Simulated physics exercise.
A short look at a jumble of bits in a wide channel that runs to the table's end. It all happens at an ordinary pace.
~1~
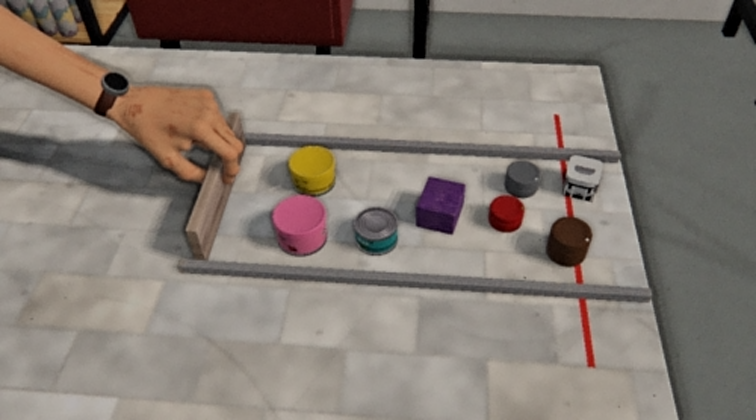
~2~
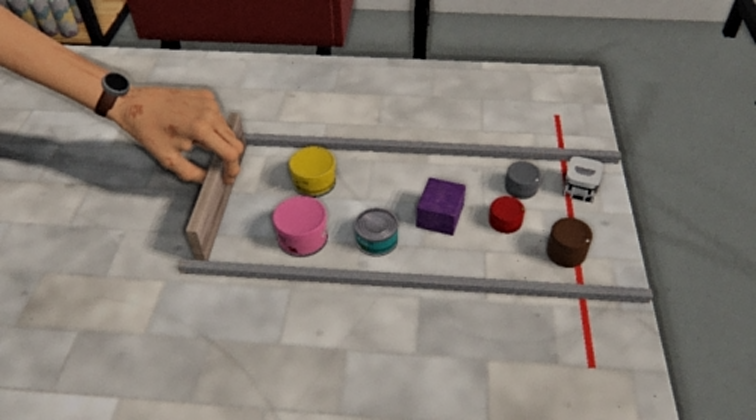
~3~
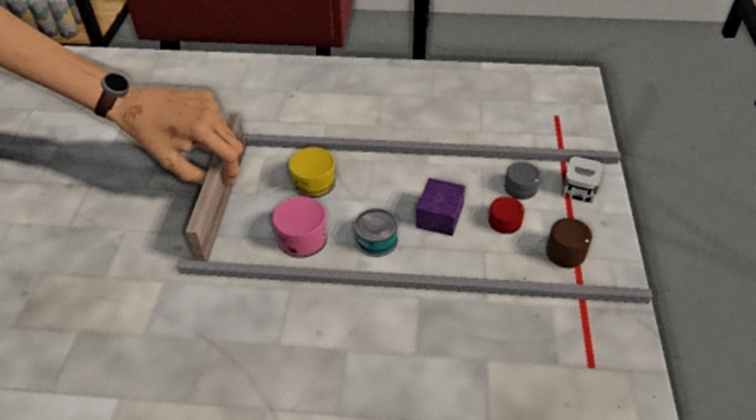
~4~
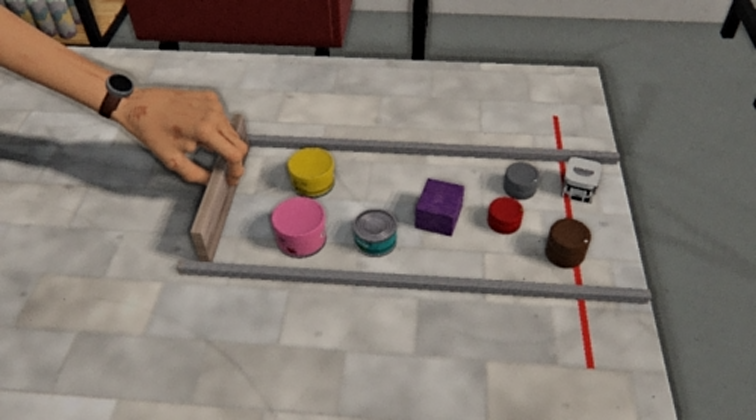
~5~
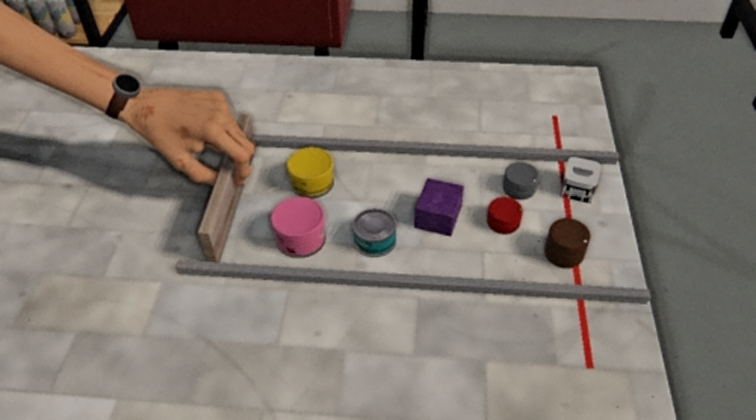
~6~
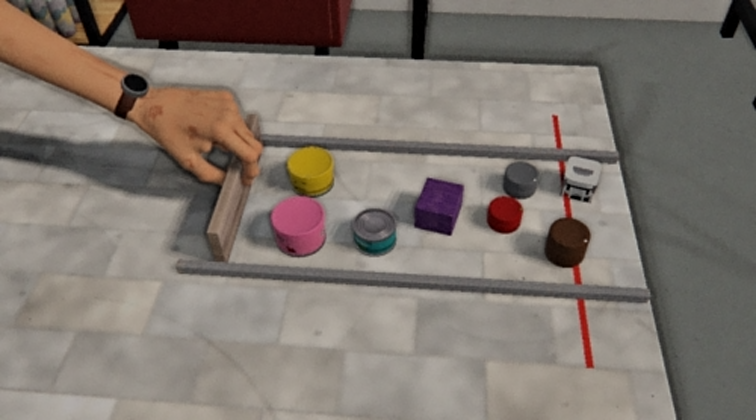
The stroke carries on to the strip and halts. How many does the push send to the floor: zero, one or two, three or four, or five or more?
The number that fall off is three or four.
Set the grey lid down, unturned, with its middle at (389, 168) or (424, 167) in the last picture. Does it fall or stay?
In that order, it survives; survives.
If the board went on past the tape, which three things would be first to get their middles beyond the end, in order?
In order: The brown lid, the white case, the turquoise tin.
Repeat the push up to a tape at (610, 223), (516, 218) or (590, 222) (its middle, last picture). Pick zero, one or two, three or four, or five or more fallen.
The falls would be five or over; not one; more than four.
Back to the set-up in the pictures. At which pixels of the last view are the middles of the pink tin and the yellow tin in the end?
First (606, 254), then (591, 183).
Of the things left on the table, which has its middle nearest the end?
The red lid.
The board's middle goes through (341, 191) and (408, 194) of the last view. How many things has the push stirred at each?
By then 3, and 4.
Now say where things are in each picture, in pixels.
The first picture shows white case (582, 179); brown lid (569, 242); grey lid (522, 179); board (219, 183); tape (571, 220).
The second picture shows brown lid (569, 242); turquoise tin (377, 232).
The third picture shows grey lid (522, 181); board (219, 184).
The fourth picture shows white case (581, 181); purple block (440, 207).
The fifth picture shows brown lid (567, 243); pink tin (299, 228).
The sixth picture shows white case (580, 180); brown lid (567, 243); grey lid (521, 181); board (238, 185); tape (570, 220).
A little later, none off yet; white case at rest near (580, 180); brown lid at rest near (567, 243); grey lid at rest near (521, 181).
Next, none off yet; white case shifted about its own width near (613, 179); brown lid shifted well along near (635, 247); grey lid shifted well along near (580, 182).
When it is over, the number that fall off is three or four; down, turquoise tin, grey lid, brown lid and white case.
